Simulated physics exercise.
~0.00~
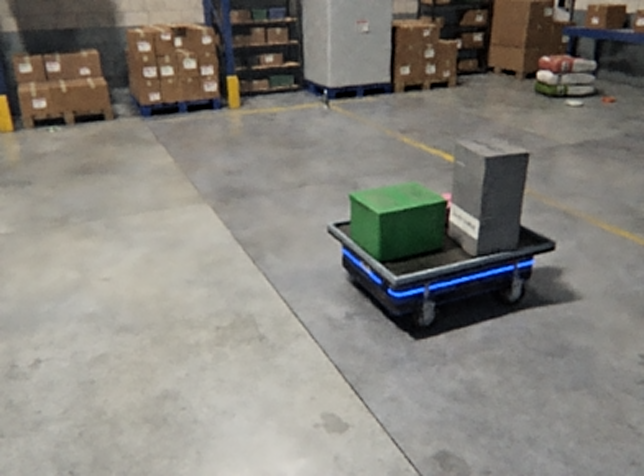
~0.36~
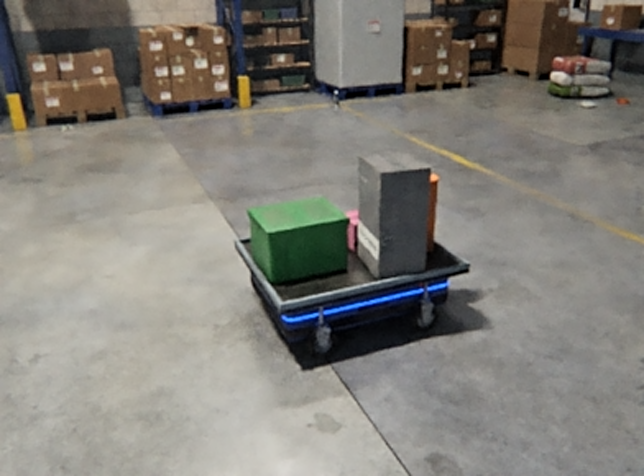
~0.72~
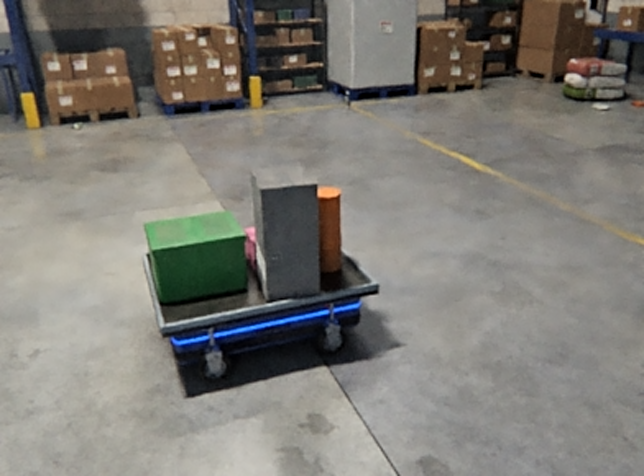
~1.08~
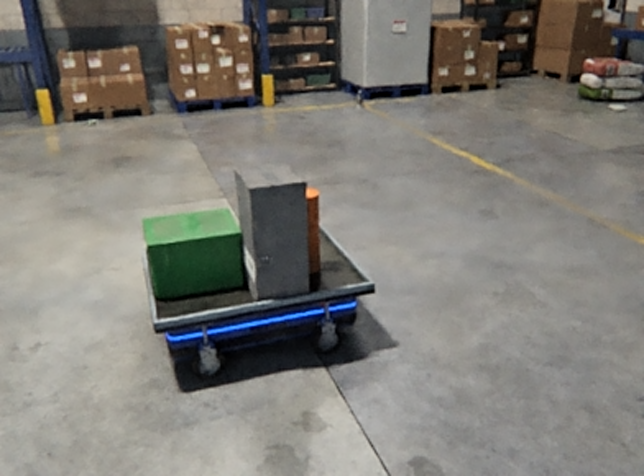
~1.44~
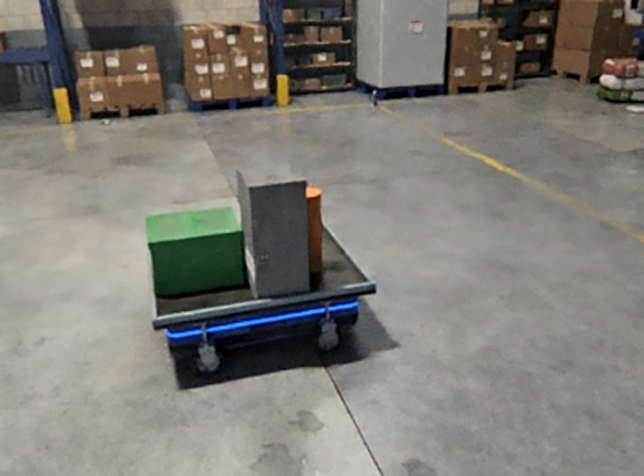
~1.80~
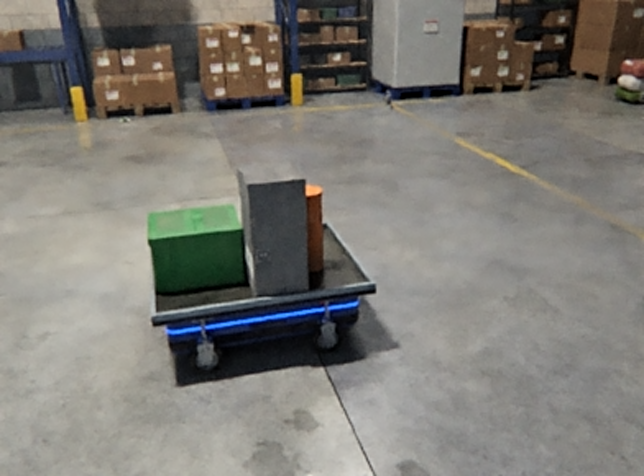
On a concrete warehouse floor, with stacked cartons and shelving along the back wall, a low cart with a glowing blue strip carries a green box and a tall grey box, with a bit of pink showing between them. The cart rolls to the left, and an orange cylinder comes into view behind the grey box. It then comes to a halt near a dark seam in the floor, and the pink item slips out of sight behind the grey box. The view drifts slightly while the cart stays put. At the end, the grey box and orange cylinder still stand upright beside the green box.
